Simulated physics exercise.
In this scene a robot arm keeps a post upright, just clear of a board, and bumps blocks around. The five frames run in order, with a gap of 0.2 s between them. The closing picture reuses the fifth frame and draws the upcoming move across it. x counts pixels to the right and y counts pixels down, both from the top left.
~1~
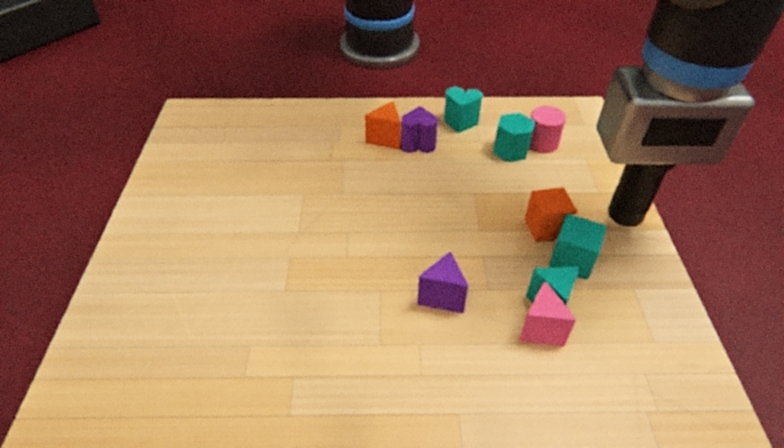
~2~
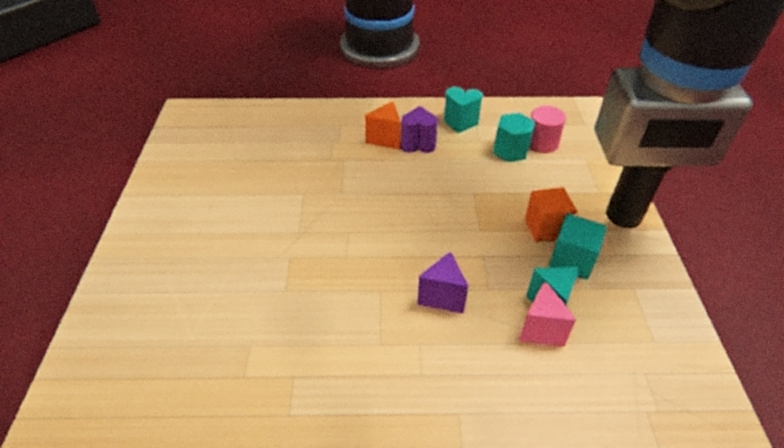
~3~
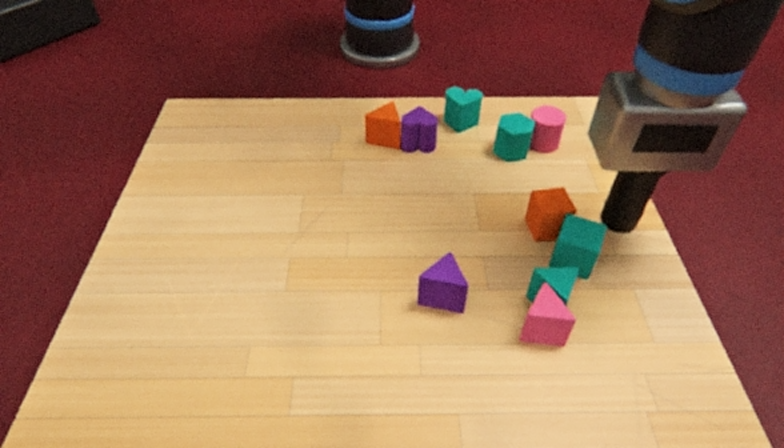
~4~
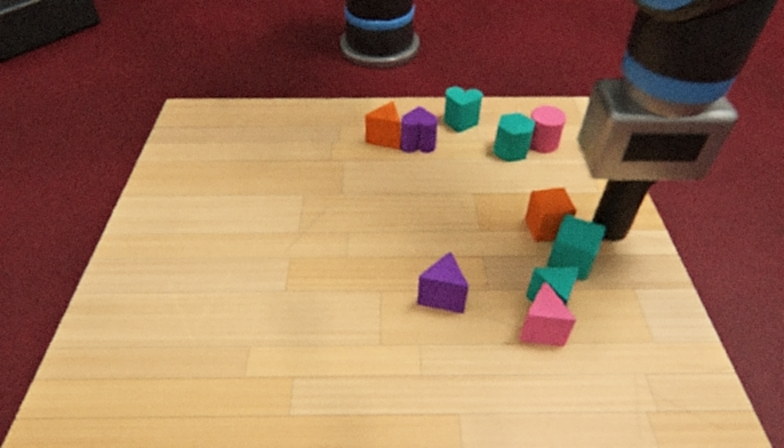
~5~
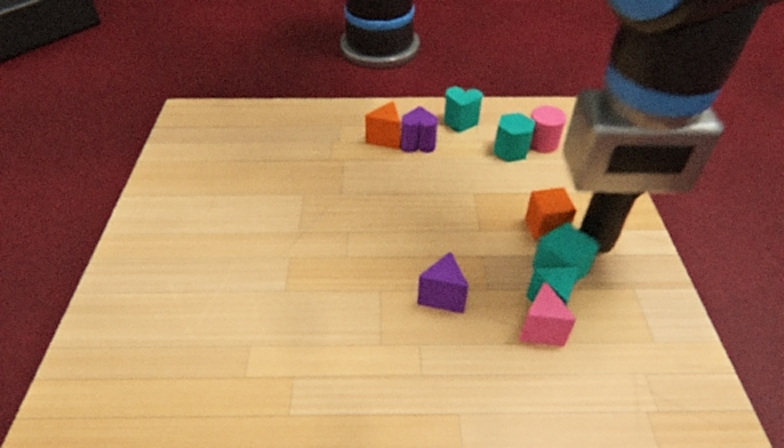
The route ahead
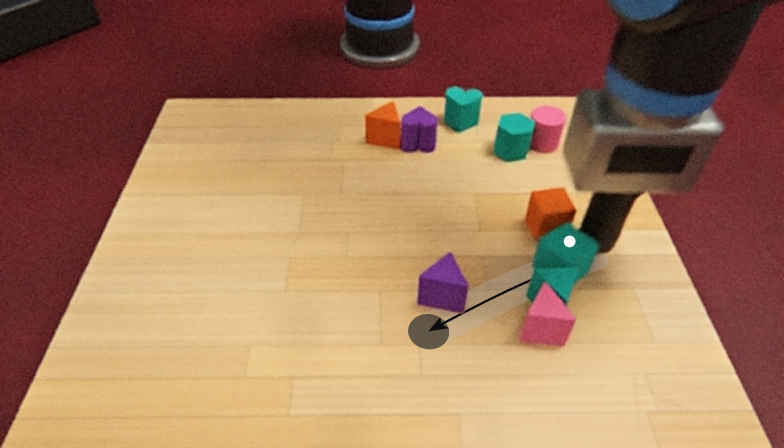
A robotic arm with a dark post hovers at the right of a wooden board scattered with colourful blocks, then eases slightly left and toward the viewer. The post meets the turquoise four-sided block and nudges it a little left, turning it against the turquoise triangle.
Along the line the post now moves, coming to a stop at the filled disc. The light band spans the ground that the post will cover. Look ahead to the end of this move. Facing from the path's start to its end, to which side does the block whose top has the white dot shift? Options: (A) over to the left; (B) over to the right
Answer: B.
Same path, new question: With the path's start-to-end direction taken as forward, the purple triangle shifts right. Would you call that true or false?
The statement is true.
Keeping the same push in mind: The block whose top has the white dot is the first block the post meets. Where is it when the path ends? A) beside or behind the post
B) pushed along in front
Choice B: Pushed along in front.
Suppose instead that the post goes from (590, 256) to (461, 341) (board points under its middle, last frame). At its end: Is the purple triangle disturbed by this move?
By the time the path is finished, it has moved at least a centimetre.
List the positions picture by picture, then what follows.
Lower end of the post (625, 215), tops of blocks, purple triangle (446, 271), pink triangle (550, 304), orange four-sided block (554, 200), turquoise triangle (560, 278), turquoise four-sided block (583, 232), in the first picture.
Post (623, 217), blocks as before, in the second picture.
Post (618, 222), blocks as before, in the third picture.
Post (609, 230), turquoise four-sided block (581, 233), in the fourth picture.
Post (595, 241), purple triangle (446, 271), pink triangle (550, 304), orange four-sided block (554, 200), turquoise triangle (560, 278), turquoise four-sided block (570, 241), in the fifth picture.
The drawn path runs from (590, 256) via (512, 289), ending at (429, 331); the dot is on the turquoise four-sided block.
What follows on the original path. One third of the way, post (542, 263); turquoise triangle (559, 281); turquoise four-sided block (509, 259), turned 20° clockwise.
Two thirds of the way, post (487, 288); purple triangle (409, 276), turned 15° clockwise; turquoise triangle (559, 281), turned 15° anticlockwise; turquoise four-sided block (448, 280), turned 30° clockwise.
At the end, post (430, 318); purple triangle (355, 278), turned 45° clockwise; pink triangle not moved; orange four-sided block not moved; turquoise triangle (559, 281), turned 15° anticlockwise; turquoise four-sided block (385, 297), turned 60° clockwise.
